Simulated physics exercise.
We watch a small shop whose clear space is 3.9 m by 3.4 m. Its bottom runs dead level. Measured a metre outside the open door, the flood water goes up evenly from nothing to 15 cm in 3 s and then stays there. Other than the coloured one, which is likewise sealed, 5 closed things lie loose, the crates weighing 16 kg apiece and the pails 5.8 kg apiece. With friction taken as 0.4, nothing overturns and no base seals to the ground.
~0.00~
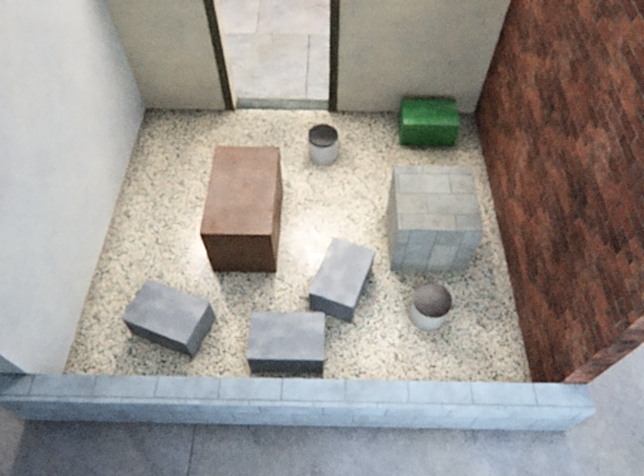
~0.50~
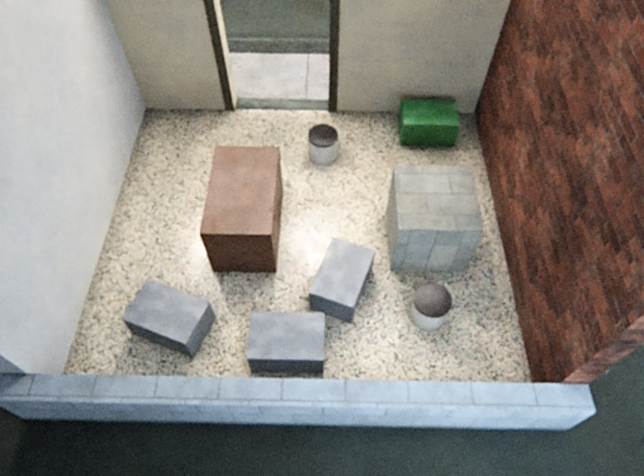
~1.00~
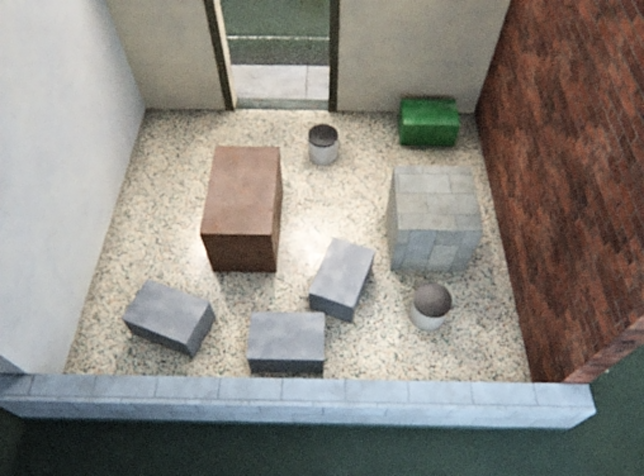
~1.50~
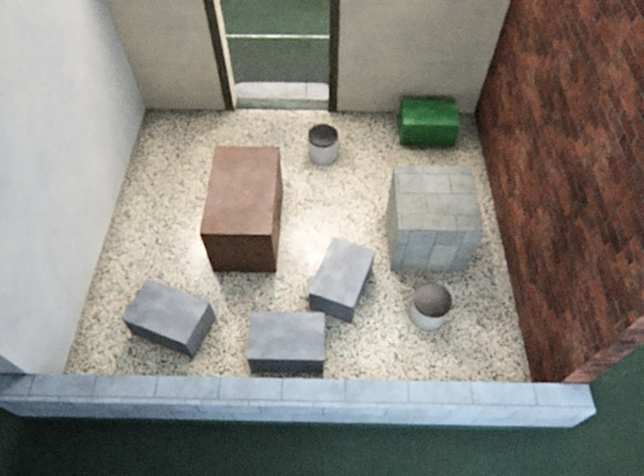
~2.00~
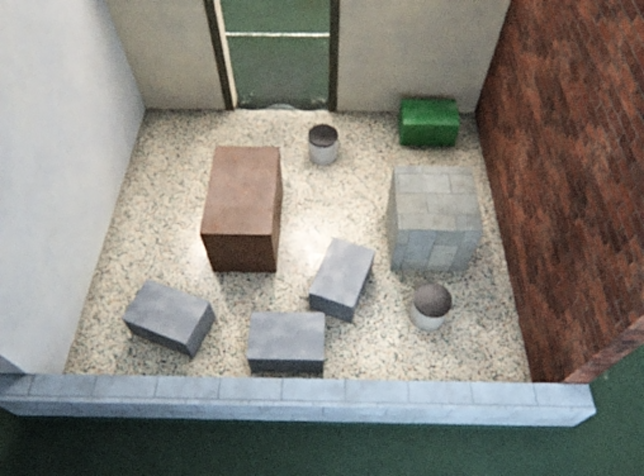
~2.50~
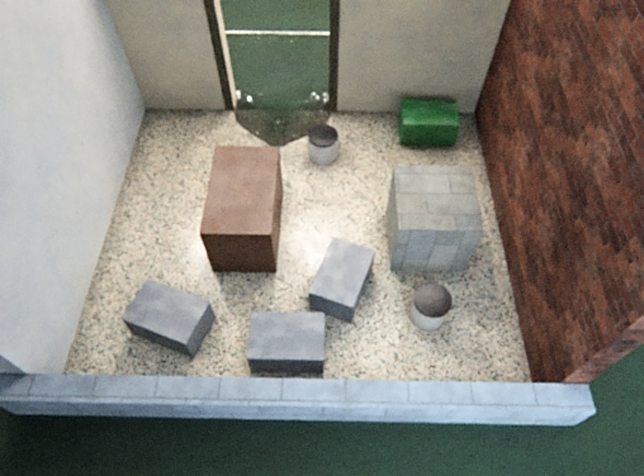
Dark green water covering the pale paving outside a small open-topped room, then spreading through the doorway onto the speckled floor.
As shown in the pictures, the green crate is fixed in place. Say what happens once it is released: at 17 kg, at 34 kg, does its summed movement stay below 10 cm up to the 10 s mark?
Both masses keep it there.
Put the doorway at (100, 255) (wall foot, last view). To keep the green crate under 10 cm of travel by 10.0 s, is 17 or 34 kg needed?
Moved there, the light choice works.
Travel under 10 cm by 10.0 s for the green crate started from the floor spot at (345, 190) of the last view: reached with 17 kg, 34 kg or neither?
So heavier weight required.
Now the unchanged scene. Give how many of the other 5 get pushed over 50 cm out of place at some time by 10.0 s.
Result: 2.
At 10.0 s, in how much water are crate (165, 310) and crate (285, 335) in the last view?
7 and 8 cm.
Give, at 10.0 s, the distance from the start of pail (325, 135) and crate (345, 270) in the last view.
100 cm, 50 cm.
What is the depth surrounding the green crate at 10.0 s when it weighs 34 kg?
4 cm, roughly.
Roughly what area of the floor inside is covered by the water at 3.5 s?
Wet: Near 2.0 m2.
After 3.5 s the green crate would be 0 cm from its start with 17 kg and 0 cm from its start with 34 kg; 0 cm of water round it then.
After 4.5 s the green crate would be 0 cm from its start with 17 kg and 0 cm from its start with 34 kg; 1 cm of water round it then.
After 7.0 s the green crate would be 0 cm from its start with 17 kg and 0 cm from its start with 34 kg; 2 cm of water round it then.
After 10.0 s the green crate would be 0 cm from its start with 17 kg and 0 cm from its start with 34 kg; 4 cm of water round it then.
